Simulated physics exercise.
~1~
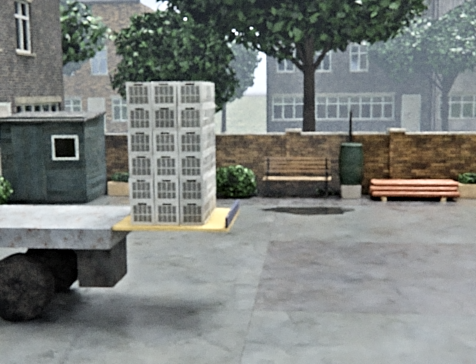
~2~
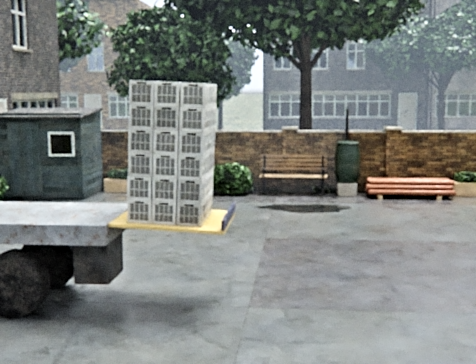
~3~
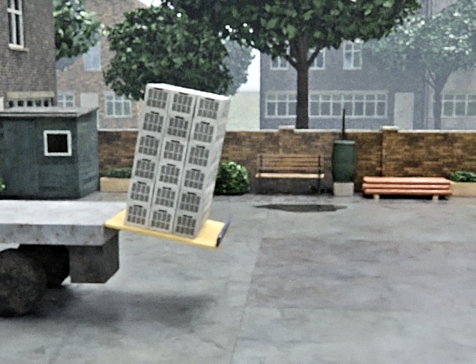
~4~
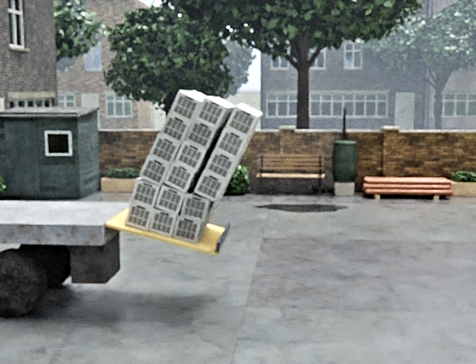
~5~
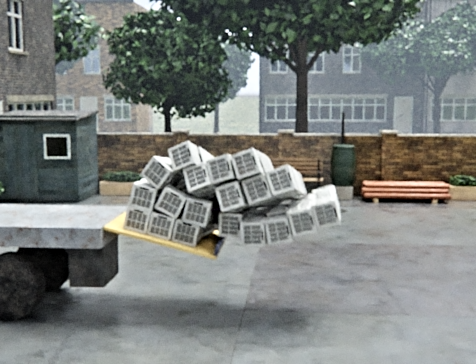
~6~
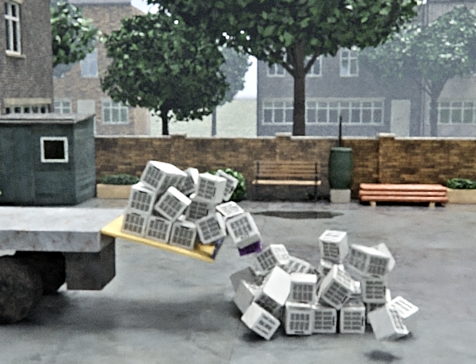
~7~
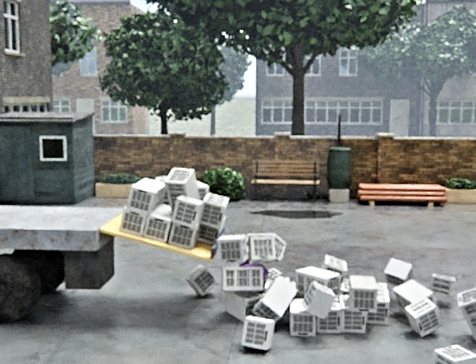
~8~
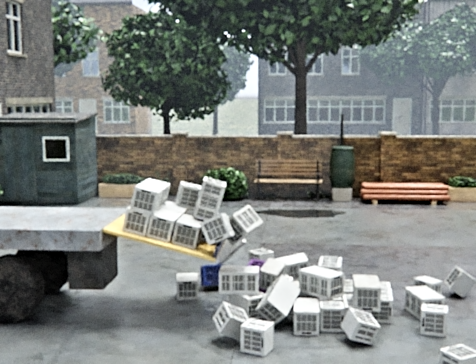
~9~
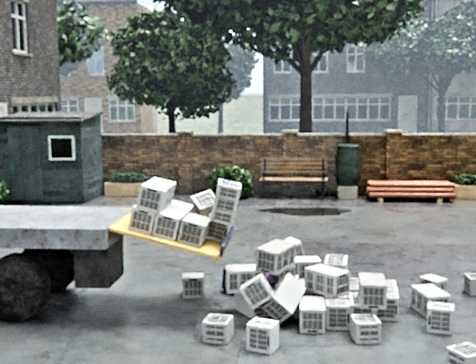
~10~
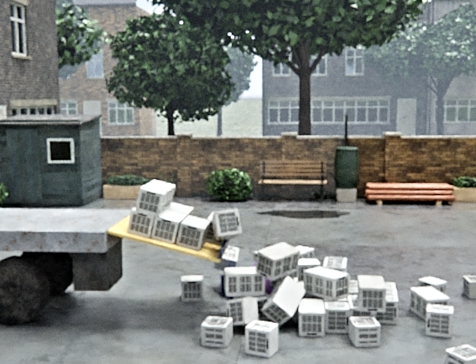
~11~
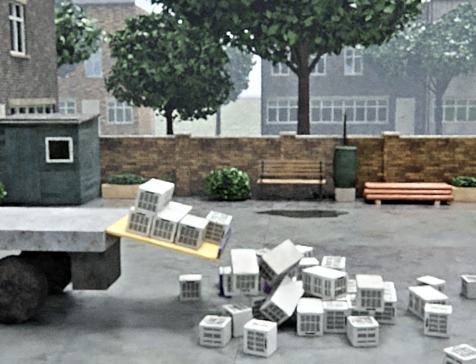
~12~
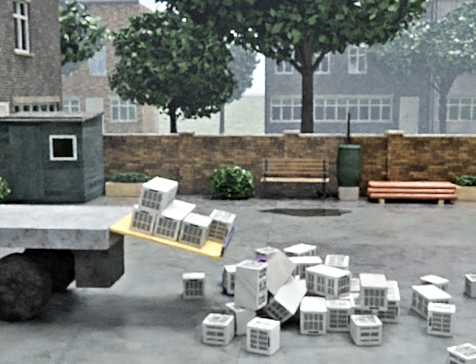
A flat-bed's rear platform, stacked high with pale crates, tilted down to the right until the stack leaned, toppled and spilled across the wet yard, leaving most crates scattered on the ground and a small heap still resting on the sloping flap.
